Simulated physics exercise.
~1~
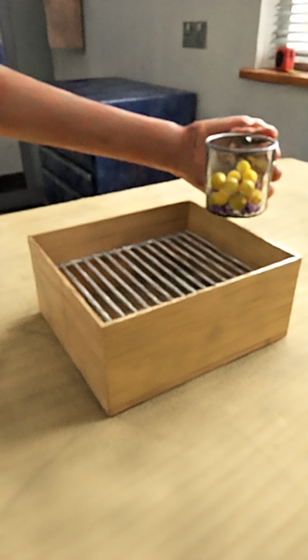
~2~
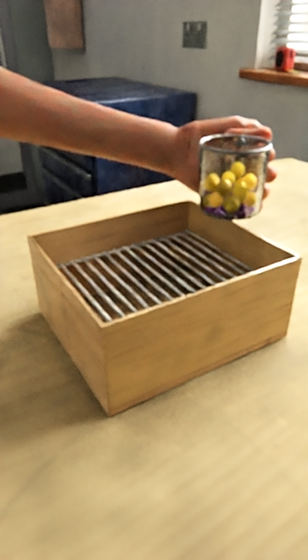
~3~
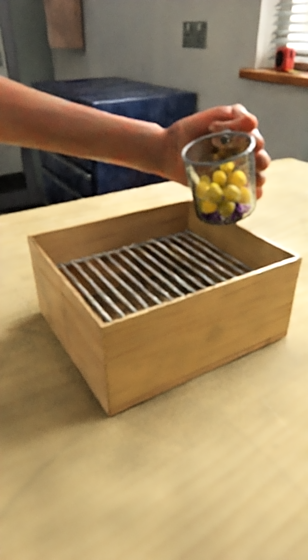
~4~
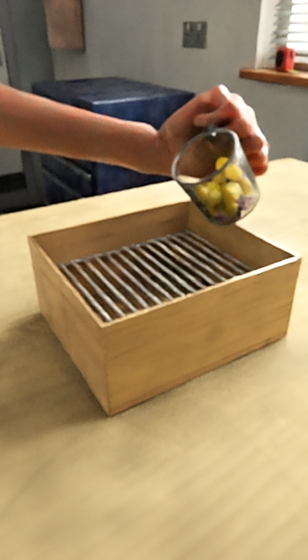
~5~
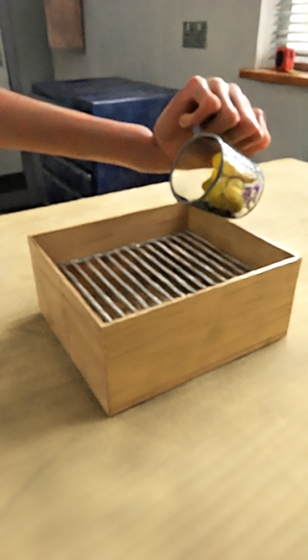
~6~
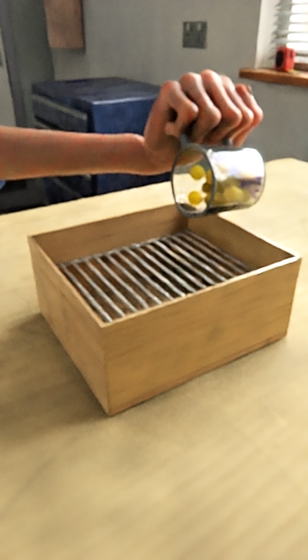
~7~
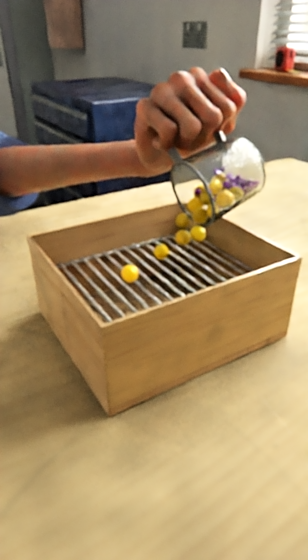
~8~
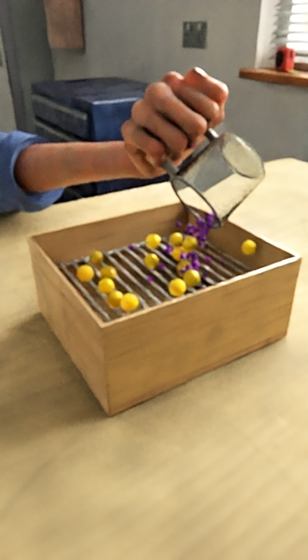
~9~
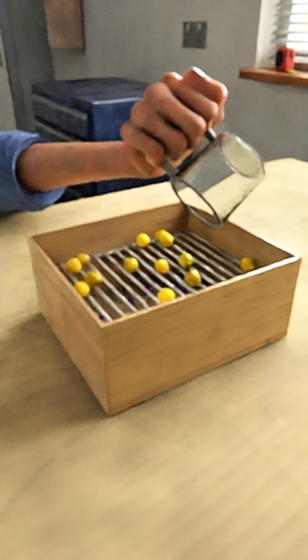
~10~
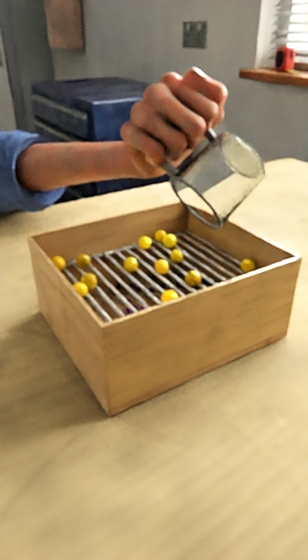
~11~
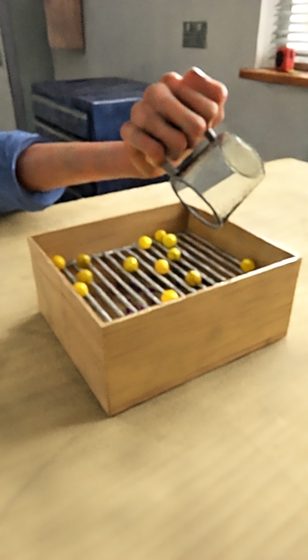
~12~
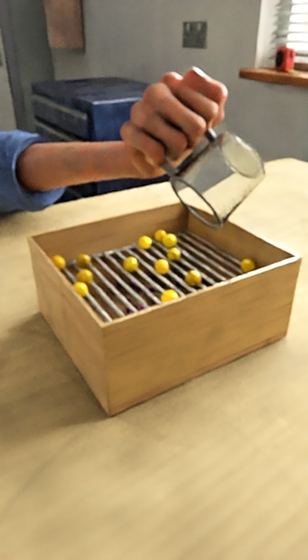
Yellow balls and small purple bits tipping from a clear cup by hand, purple dropping through a boxed rack, yellow staying on top.
